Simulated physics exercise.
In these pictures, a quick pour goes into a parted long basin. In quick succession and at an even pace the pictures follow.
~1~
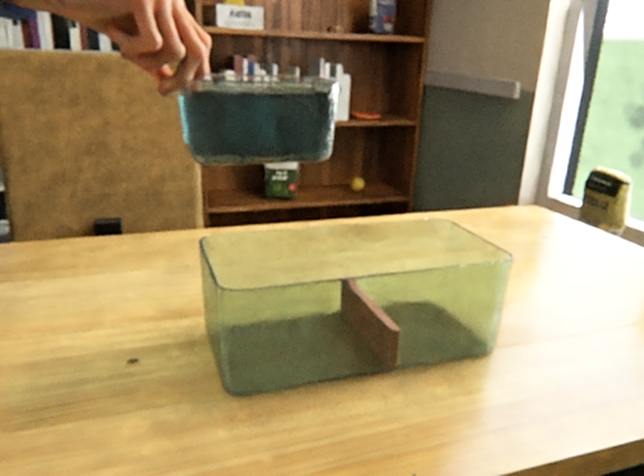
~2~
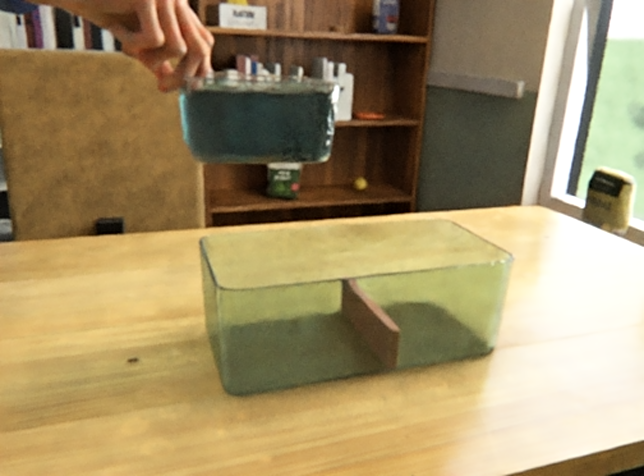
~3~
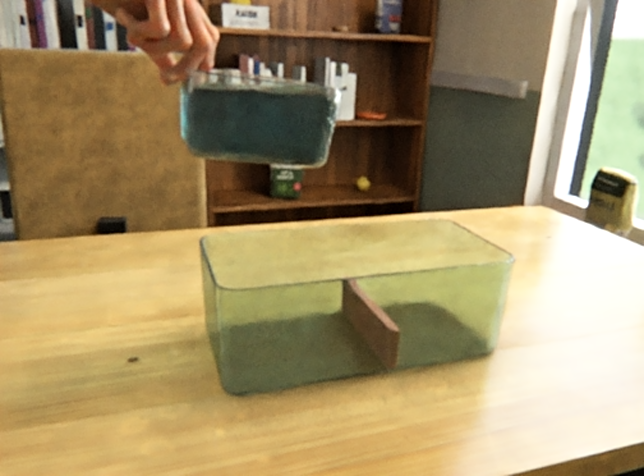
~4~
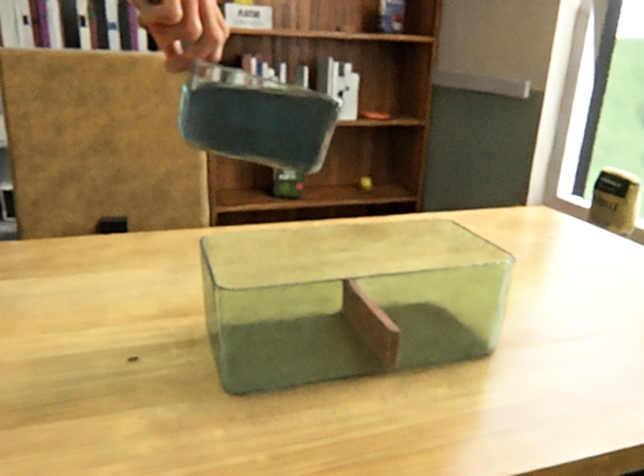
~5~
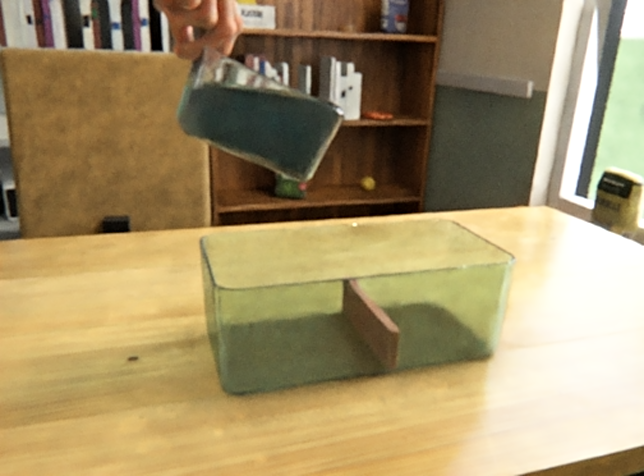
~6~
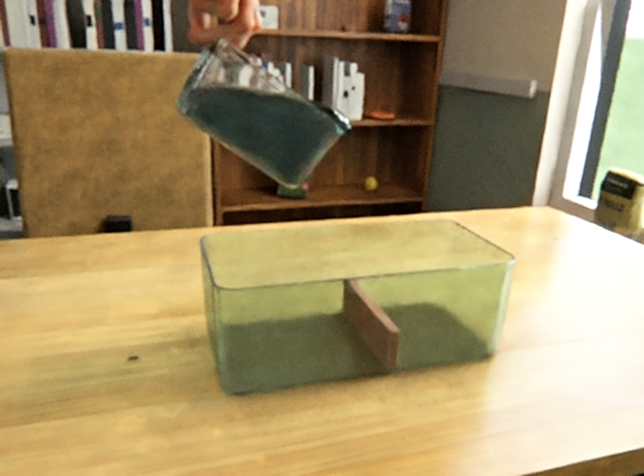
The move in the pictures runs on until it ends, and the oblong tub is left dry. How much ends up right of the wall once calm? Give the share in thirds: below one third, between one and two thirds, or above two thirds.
I'd put the amount right of the wall between the two marks of a third and two thirds.
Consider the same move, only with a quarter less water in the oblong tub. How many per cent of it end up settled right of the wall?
About 25 parts in a hundred, give or take.
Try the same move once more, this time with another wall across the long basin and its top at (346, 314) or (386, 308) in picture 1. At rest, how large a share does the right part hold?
In turn 65 and 20 in a hundred.
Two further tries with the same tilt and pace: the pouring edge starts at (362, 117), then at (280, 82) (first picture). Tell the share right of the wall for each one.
Roughly 70 % and 10 %.
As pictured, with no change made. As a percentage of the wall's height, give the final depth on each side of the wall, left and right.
On the left it is 30 per cent, on the right 30.
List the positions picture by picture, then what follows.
The first picture shows tilt 0°; pouring edge (326, 82); surface from (185, 90) to (321, 91); the long basin's rim runs from (208, 263) to (478, 238); the wall's top is at (367, 301).
The second picture shows tilt 2°; pouring edge (326, 83); surface from (185, 89) to (321, 92).
The third picture shows tilt 6°; pouring edge (328, 89); surface from (187, 87) to (324, 94).
The fourth picture shows tilt 14°; pouring edge (331, 99); surface from (190, 83) to (326, 96).
The fifth picture shows tilt 24°; pouring edge (331, 112); surface from (191, 86) to (330, 105); 2 per cent is over the edge.
The sixth picture shows tilt 35°; pouring edge (330, 128); surface from (187, 87) to (317, 111); 7 per cent is over the edge.
A moment on, the oblong tub is tipped on its side and 19 per cent is still to pour, 10 is left of the wall and 25 right of it.
Next, the oblong tub is tipped right over and 3 per cent is still to pour, 45 is left of the wall and 46 right of it.
Then the oblong tub is tipped right over and 0 per cent is still to pour, 54 is left of the wall and 40 right of it.
Later the oblong tub is tipped right over and 0 per cent is still to pour, 57 is left of the wall and 40 right of it.
At rest 57 per cent lies left of the wall, 41 right of it and 2 outside.
